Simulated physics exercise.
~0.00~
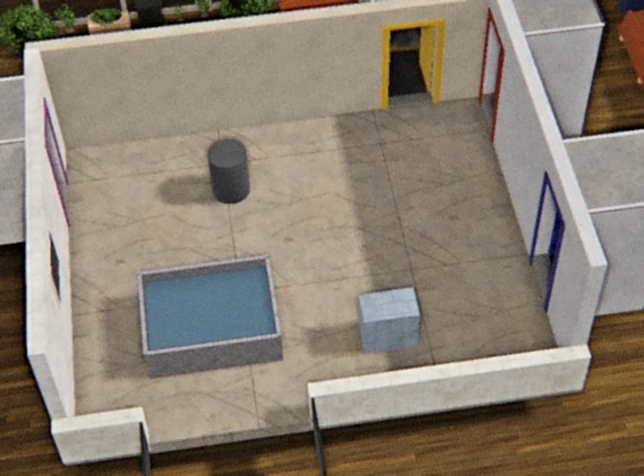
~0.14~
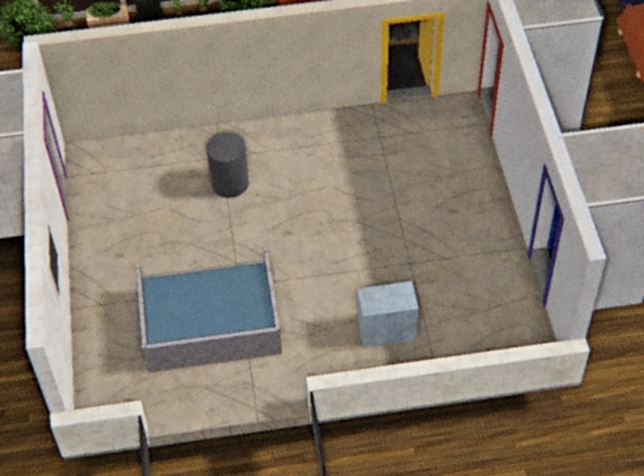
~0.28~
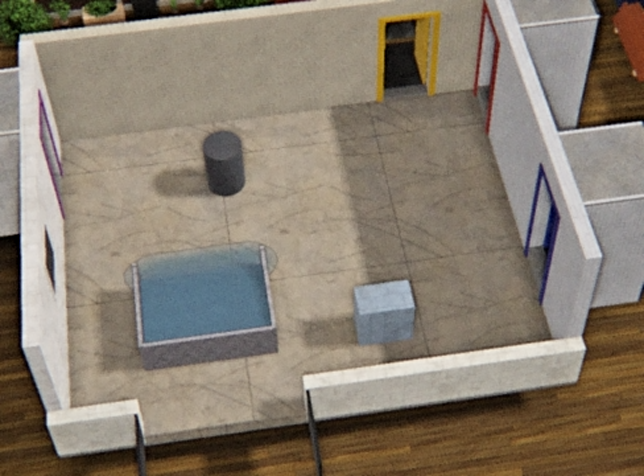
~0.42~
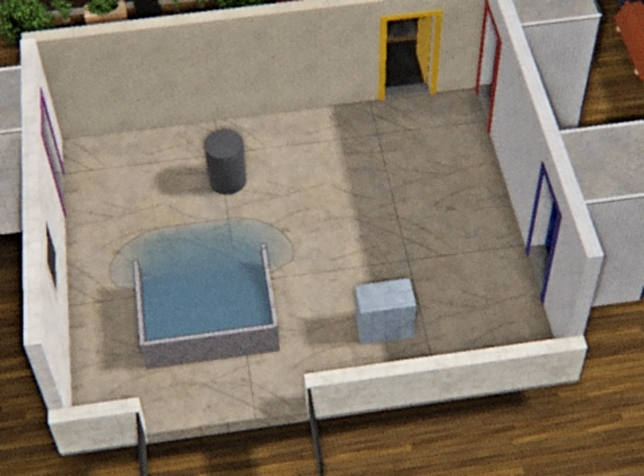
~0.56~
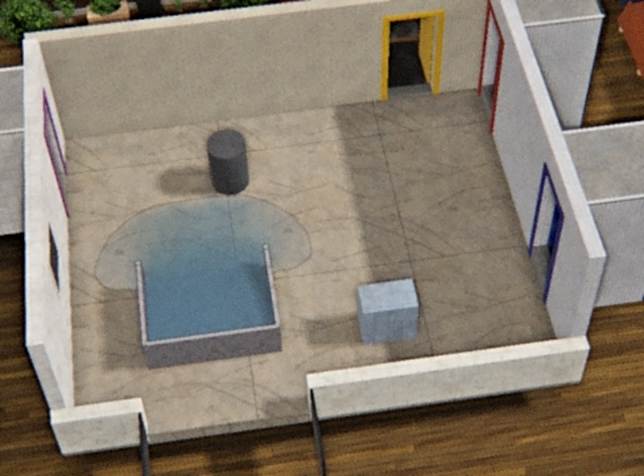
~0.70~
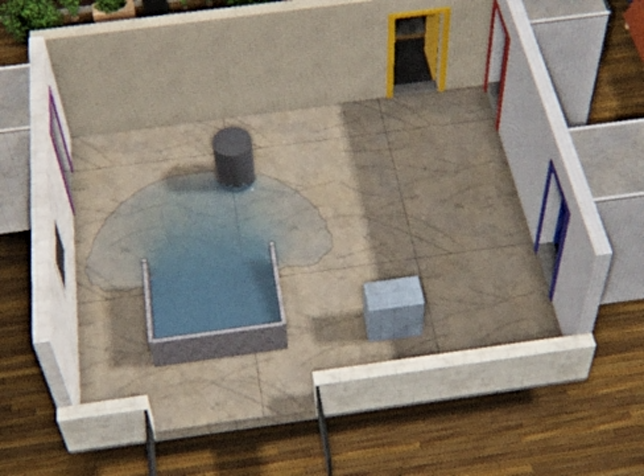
In a walled yard, water pours from an open tank's far side and spreads around a dark cylinder's base.
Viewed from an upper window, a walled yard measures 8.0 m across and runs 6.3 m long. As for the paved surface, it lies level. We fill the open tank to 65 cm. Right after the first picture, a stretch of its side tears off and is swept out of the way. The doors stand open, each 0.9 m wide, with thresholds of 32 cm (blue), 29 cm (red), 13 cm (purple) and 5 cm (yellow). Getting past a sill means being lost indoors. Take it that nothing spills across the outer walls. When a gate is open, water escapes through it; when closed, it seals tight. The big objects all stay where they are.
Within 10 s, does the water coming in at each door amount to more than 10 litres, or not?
In order: The blue door will hold enough water back; the red door will hold enough water back; the purple door will not hold enough water back; the yellow door will not hold enough water back.
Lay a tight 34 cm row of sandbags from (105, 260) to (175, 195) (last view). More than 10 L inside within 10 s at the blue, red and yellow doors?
Then, at the blue door it's not exceeded, at the red door it's not exceeded, at the yellow door it's exceeded.
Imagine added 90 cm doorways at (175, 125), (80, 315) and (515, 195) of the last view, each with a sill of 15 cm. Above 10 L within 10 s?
Per doorway, in order: Sufficient / insufficient / insufficient.
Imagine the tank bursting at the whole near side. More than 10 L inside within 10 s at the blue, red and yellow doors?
So blue stays lower, red stays lower, yellow stays lower.
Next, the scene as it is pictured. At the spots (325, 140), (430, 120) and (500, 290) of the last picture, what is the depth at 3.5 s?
8, 7 and 0 cm, respectively.
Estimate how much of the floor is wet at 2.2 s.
I'd say around 40 %.
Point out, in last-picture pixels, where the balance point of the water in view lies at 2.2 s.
Balance point at about (202, 207).
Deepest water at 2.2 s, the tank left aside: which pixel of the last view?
Spot: Approx. (81, 136).
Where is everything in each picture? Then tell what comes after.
In the first frame, still water, 65 cm deep, in the open tank at (208, 306).
In the second frame, water pours out on the open tank's far side and has run 1.1 m, to (272, 273); typically 9 cm deep outside, 65 cm at the open tank's back.
In the third frame, water pours out on the open tank's far side and has run 1.3 m, to (268, 252); typically 12 cm deep outside, 64 cm at the open tank's back.
In the fourth frame, water pours out on the open tank's far side and has run 1.6 m, to (281, 238); typically 10 cm deep outside, 58 cm at the open tank's back.
In the fifth frame, the front is at (258, 202), 2.0 m from the gap on the open tank's far side; 5.0 m2 of floor is under water; 55 cm left at the back of the open tank.
In the sixth frame, water pours out on the open tank's far side and has run 2.4 m, to (168, 181); typically 7 cm deep outside, 52 cm at the open tank's back.
After 1.4 s water covers 30 % of the floor and is deepest (38 cm) near (166, 126); blue door not reached, red door not reached, purple door 6 cm at the sill, 0 L in, yellow door not reached.
After 2.2 s water covers 40 % of the floor and is deepest (48 cm) near (81, 136); blue door not reached, red door not reached, purple door 11 cm at the sill, 0 L in, yellow door not reached.
After 3.5 s water covers 45 % of the floor and is deepest (24 cm) near (481, 86); blue door not reached, red door 12 cm at the sill, 0 L in, purple door 19 cm at the sill, 16 L in, yellow door 8 cm at the sill, 4 L in.
After 6.0 s water covers 65 % of the floor and is deepest (14 cm) near (82, 428); blue door 2 cm at the sill, 0 L in, red door 11 cm at the sill, 0 L in, purple door 7 cm at the sill, 26 L in, yellow door 9 cm at the sill, 12 L in.
After 10.0 s water covers 95 % of the floor and is deepest (12 cm) near (561, 342); blue door 6 cm at the sill, 0 L in, red door 6 cm at the sill, 0 L in, purple door 3 cm at the sill, 26 L in, yellow door 7 cm at the sill, 40 L in.
